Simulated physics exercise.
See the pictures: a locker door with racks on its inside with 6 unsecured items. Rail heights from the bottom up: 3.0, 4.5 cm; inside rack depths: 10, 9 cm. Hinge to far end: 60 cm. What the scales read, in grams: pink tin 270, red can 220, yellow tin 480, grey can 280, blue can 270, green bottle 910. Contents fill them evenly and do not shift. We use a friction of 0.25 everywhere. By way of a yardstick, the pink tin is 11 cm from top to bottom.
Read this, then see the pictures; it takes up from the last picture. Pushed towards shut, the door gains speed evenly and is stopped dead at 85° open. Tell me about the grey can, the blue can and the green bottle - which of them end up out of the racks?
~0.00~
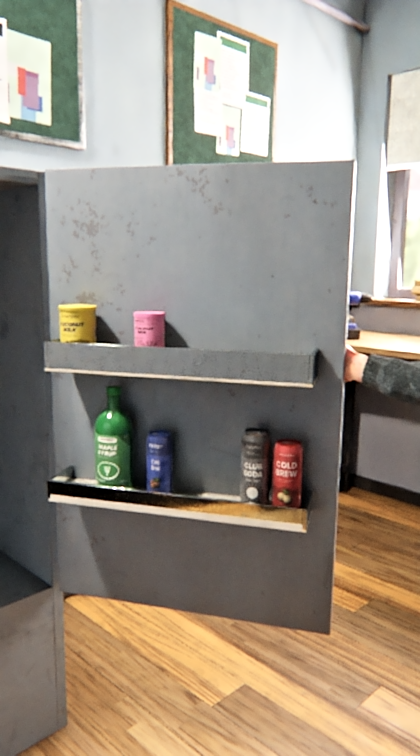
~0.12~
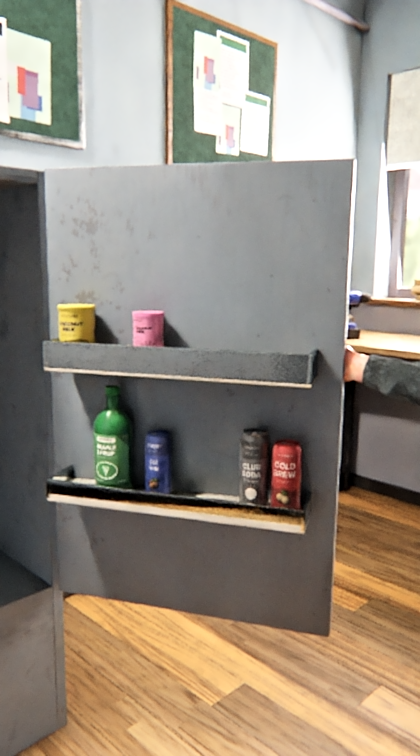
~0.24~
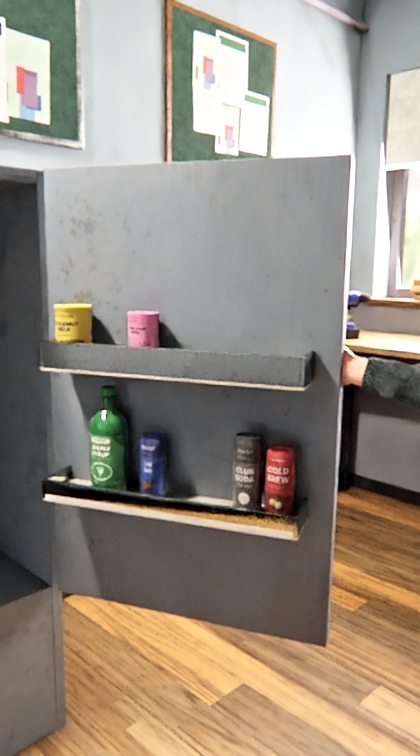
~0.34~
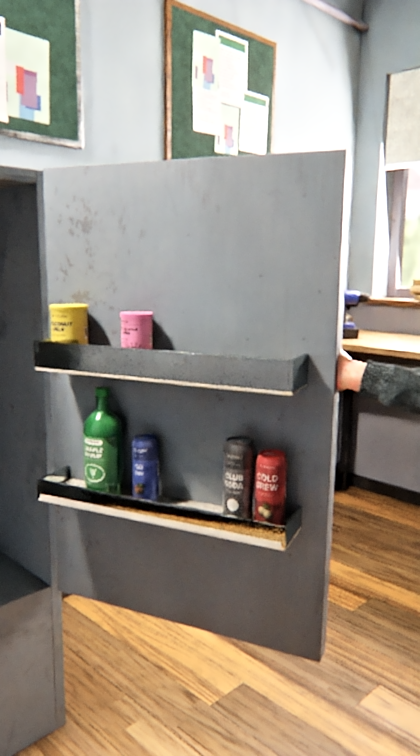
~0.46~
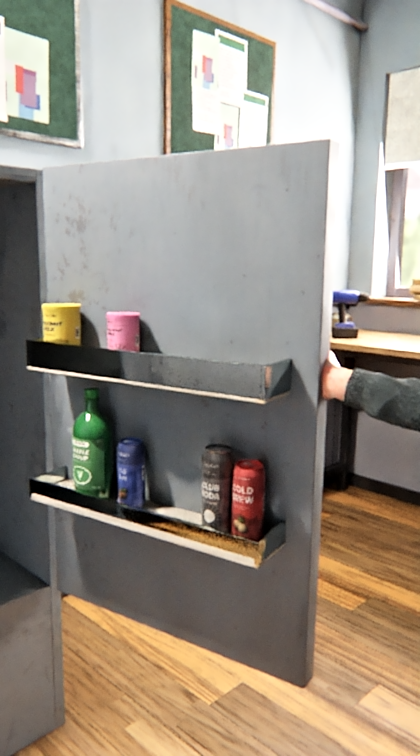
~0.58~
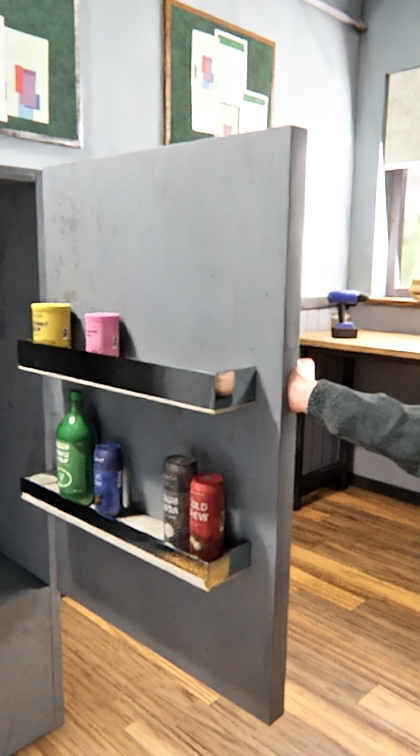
One by one: Grey can: Overboard. Blue can: Still on board. Green bottle: Still on board.
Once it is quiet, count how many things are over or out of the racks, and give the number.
That makes 2.
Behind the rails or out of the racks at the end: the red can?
Red can: Goes out of bounds.
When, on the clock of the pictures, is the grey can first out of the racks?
Roughly at the 0.8 s mark.
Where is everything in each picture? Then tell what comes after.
The first picture shows open by 120°; grey can (255, 470); blue can (160, 465); green bottle (115, 440).
The second picture shows open by 119°; yellow tin (77, 333); pink tin (148, 338).
The third picture shows open by 116°; red can (280, 484); yellow tin (74, 333).
The fourth picture shows open by 111°; pink tin (137, 339); red can (271, 491).
The fifth picture shows open by 103°; yellow tin (62, 333); pink tin (124, 341).
The sixth picture shows open by 92°; grey can (180, 505); blue can (109, 480); green bottle (78, 446).
After 0.78 s, open by 85°; grey can 47° off upright near (123, 521); blue can 5° off upright near (80, 484); red can 63° off upright.
After 1.08 s, open by 85°; red can and grey can now out of the racks; blue can moved 2 cm near (84, 484); pink tin moved 2 cm.
After 1.18 s, open by 85°; blue can moved 2 cm near (84, 484); pink tin moved 2 cm.
In the end (1.4 s), out of the racks, red can and grey can; the other 4 under 5 cm from the start. In the last view, blue can near (84, 484).
